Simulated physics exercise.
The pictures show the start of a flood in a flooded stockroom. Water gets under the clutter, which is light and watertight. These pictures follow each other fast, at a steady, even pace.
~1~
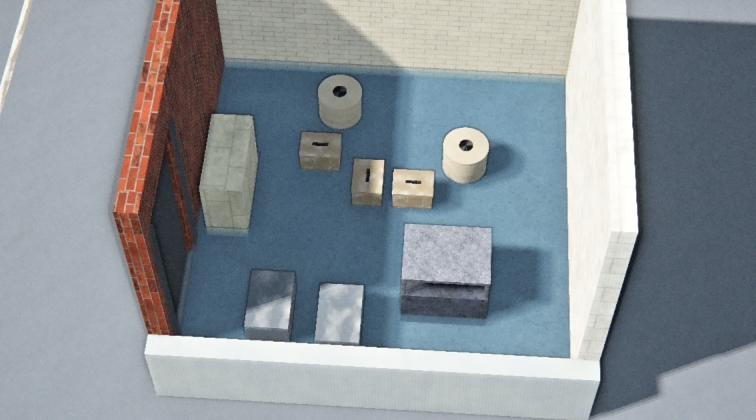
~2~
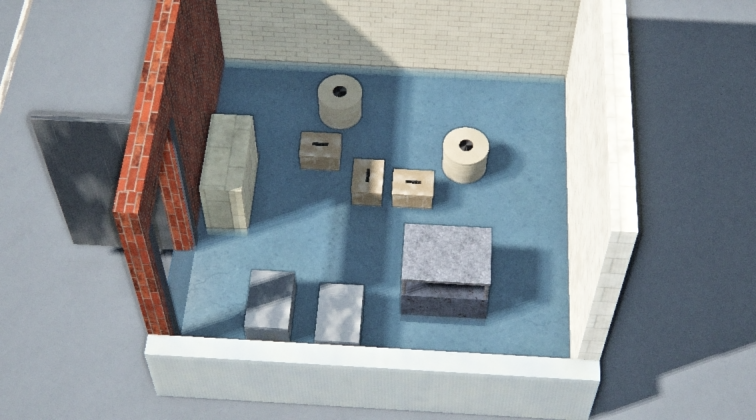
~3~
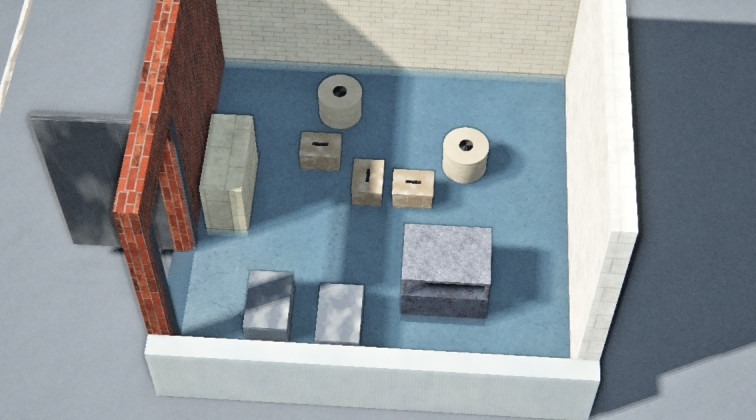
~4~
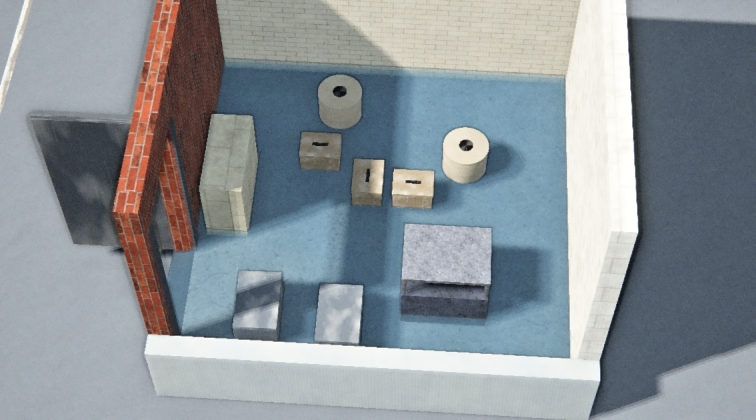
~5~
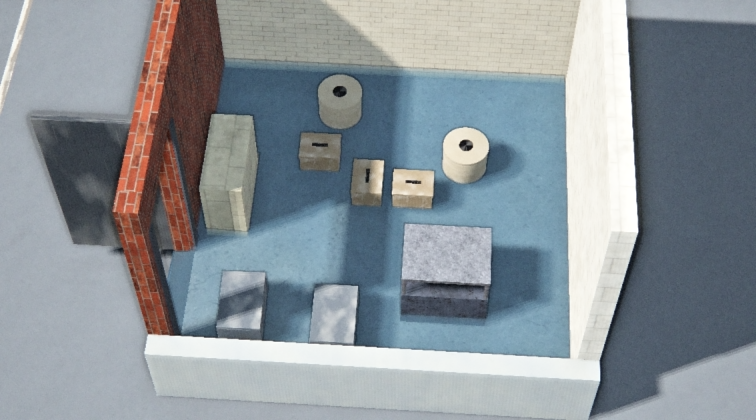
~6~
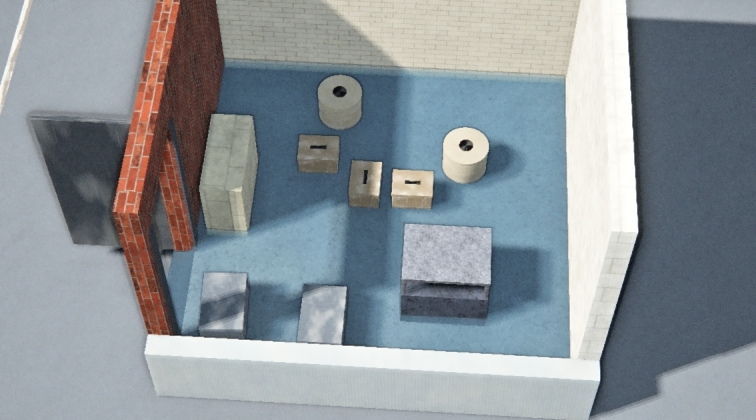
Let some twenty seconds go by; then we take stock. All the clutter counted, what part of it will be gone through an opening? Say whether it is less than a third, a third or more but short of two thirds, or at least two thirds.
It is at least two thirds.
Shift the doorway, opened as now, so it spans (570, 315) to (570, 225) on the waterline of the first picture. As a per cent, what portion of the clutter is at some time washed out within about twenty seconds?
By my count, 60 percent.
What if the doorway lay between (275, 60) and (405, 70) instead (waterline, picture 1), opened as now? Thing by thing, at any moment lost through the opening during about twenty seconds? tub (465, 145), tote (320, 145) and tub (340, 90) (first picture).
Outcome for each, in the order asked: Flushed / flushed / flushed.
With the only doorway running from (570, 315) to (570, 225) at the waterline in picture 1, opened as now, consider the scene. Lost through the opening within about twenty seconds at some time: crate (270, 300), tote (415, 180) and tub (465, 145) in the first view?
Outcome by item: Retained / exited / exited.
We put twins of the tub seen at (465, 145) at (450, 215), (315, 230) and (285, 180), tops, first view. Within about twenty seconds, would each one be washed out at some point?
In order, the first is escaping, the second escaping, the third escaping.
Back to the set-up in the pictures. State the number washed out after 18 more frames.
3.
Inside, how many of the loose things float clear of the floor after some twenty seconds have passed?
Count: 1.
A moment on, 1 of 7 are out; 6 afloat.
Next, 3 of 7 are out; 4 afloat.
Later, 5 of 7 are out; 2 afloat.
In the end, 6 of 7 are out; 1 afloat.
